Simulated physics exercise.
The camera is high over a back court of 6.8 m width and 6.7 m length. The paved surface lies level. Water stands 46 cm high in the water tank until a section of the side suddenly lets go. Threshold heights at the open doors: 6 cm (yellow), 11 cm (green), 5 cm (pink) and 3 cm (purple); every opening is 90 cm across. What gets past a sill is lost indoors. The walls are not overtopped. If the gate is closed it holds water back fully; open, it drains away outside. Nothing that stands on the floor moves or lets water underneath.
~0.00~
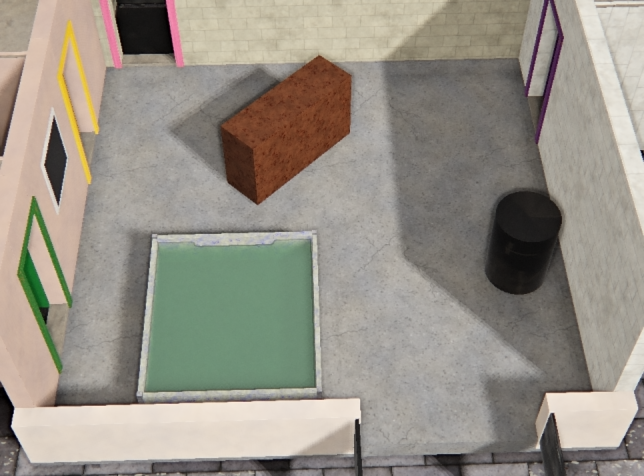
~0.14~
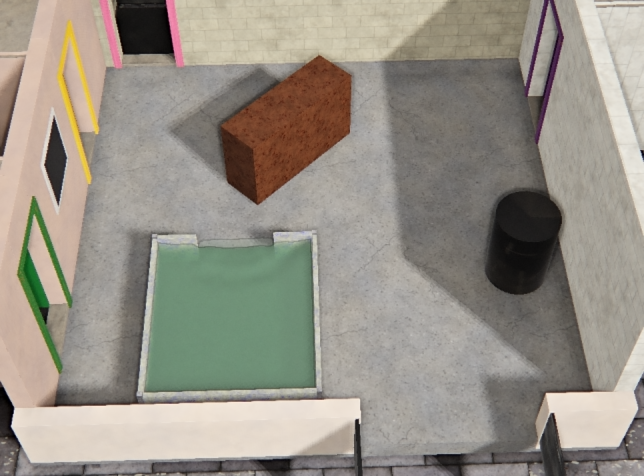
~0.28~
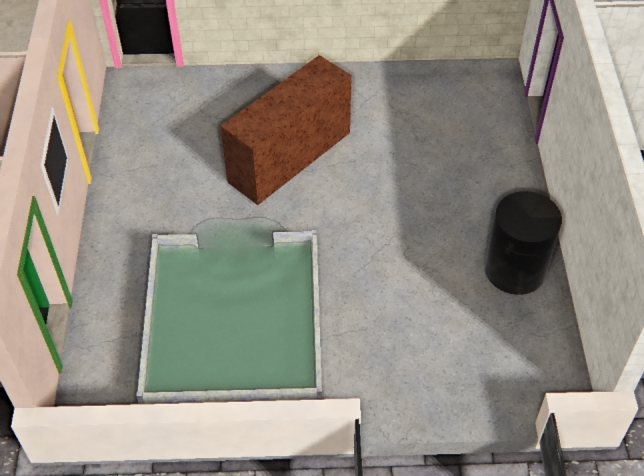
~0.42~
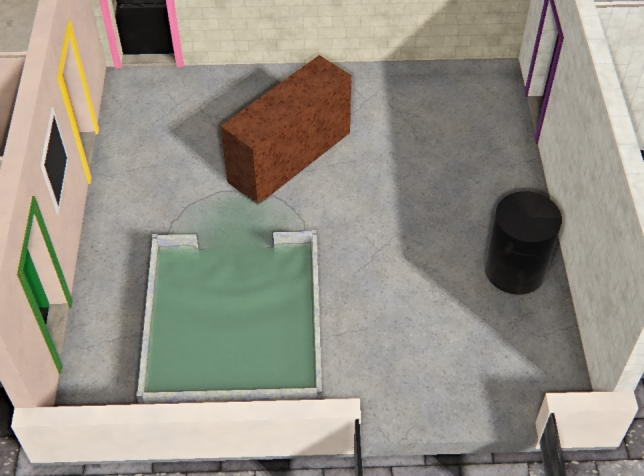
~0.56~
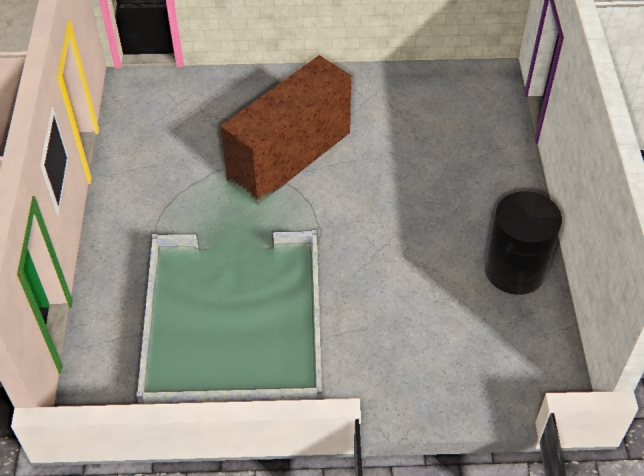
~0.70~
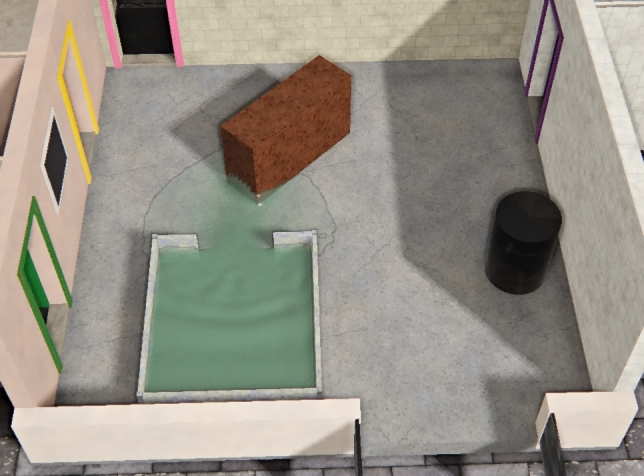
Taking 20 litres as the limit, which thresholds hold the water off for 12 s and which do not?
Within that time: At the yellow door it exceeds the limit; at the green door it keeps below the limit; at the pink door it goes over the limit; at the purple door it goes over the limit.
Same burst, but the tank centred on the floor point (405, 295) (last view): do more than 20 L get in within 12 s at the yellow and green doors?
Then: Yellow not over, green below.
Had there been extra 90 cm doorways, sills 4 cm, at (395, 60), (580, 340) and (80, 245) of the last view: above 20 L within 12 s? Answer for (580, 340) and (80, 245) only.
In that order: Under, under.
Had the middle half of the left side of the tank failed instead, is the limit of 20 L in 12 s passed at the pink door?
Then: Pink over.
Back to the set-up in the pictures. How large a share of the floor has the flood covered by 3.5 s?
Near 45 per cent is wet.
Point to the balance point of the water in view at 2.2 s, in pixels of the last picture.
Near (235, 276).
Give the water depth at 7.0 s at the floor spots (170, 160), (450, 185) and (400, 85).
About 3, 2 and 7 cm.
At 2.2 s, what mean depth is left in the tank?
Roughly 31 cm on average.
After 1.4 s water covers 15 % of the floor and is deepest (32 cm) near (246, 206); yellow door not reached, green door not reached, pink door not reached, purple door not reached.
After 2.2 s water covers 35 % of the floor and is deepest (31 cm) near (246, 206); yellow door 12 cm at the sill, 5 L in, green door not reached, pink door 9 cm at the sill, 1 L in, purple door not reached.
After 3.5 s water covers 45 % of the floor and is deepest (22 cm) near (106, 73); yellow door 15 cm at the sill, 60 L in, green door not reached, pink door 16 cm at the sill, 50 L in, purple door 3 cm at the sill, 1 L in.
After 7.0 s water covers 60 % of the floor and is deepest (14 cm) near (246, 206); yellow door 10 cm at the sill, 118 L in, green door 1 cm at the sill, 0 L in, pink door 11 cm at the sill, 147 L in, purple door 6 cm at the sill, 50 L in.
After 12.0 s water covers 85 % of the floor and is deepest (9 cm) near (527, 248); yellow door 7 cm at the sill, 135 L in, green door 2 cm at the sill, 0 L in, pink door 7 cm at the sill, 188 L in, purple door 5 cm at the sill, 98 L in.
